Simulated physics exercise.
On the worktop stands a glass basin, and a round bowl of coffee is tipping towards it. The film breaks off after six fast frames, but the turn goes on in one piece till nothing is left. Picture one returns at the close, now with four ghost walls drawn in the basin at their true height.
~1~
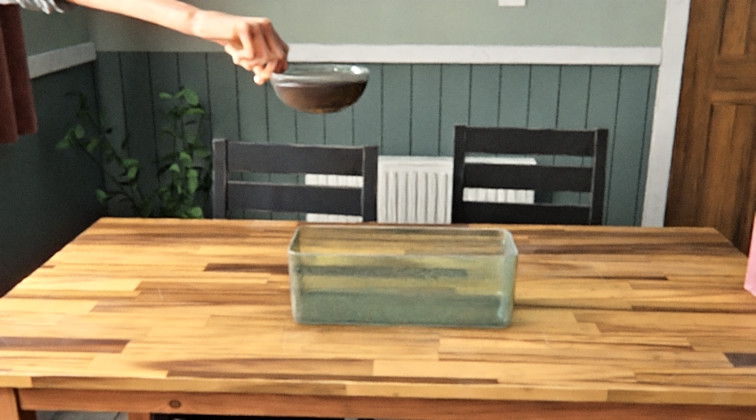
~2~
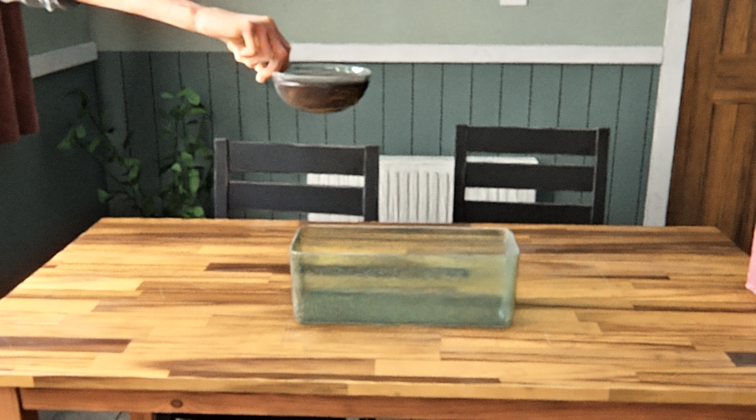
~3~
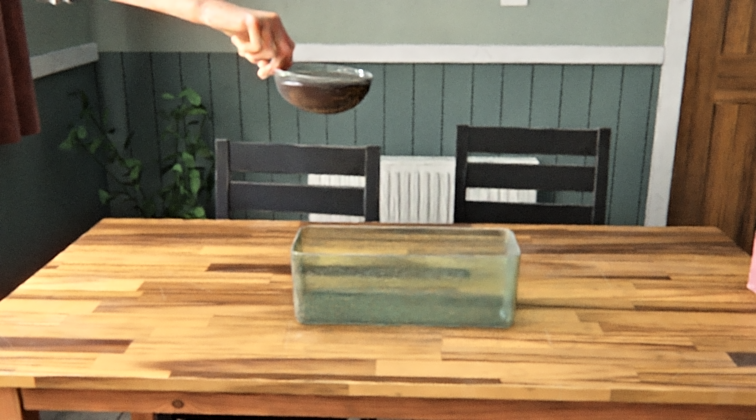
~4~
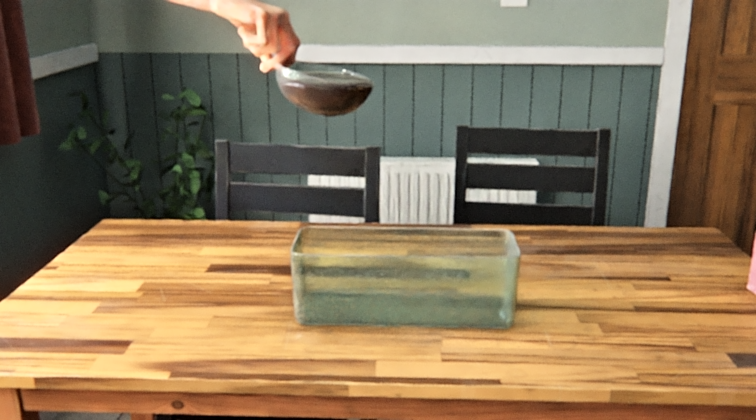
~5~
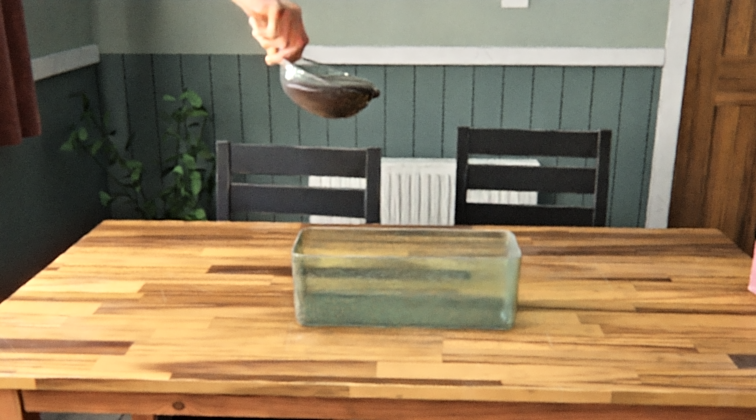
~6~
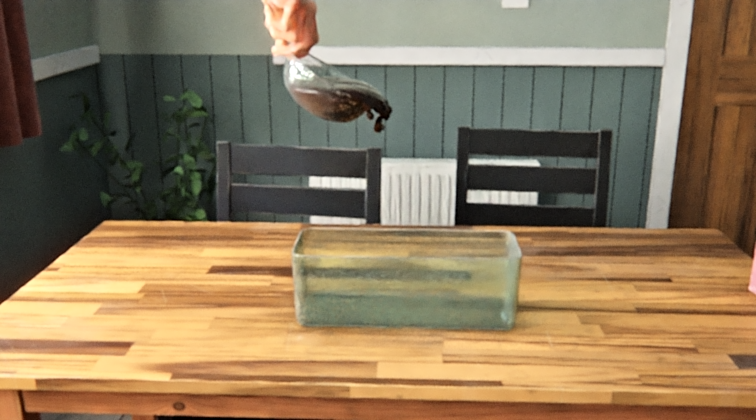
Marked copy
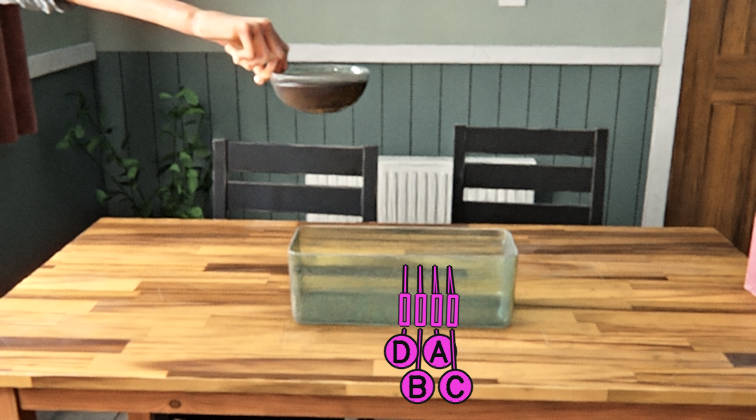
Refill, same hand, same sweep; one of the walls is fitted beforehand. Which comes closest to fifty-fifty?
Use position B.
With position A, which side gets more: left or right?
The left one.
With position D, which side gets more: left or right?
The right side.
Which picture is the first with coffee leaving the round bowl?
Picture 5.
On the marked copy, A at (436, 330); B at (420, 329); C at (452, 330); D at (404, 329).
Choosing A, about 79 % ends left of the wall and 18 % right of it.
Choosing B, about 48 % ends left of the wall and 50 % right of it.
Choosing C, about 95 % ends left of the wall and 4 % right of it.
Choosing D, about 26 % ends left of the wall and 72 % right of it.
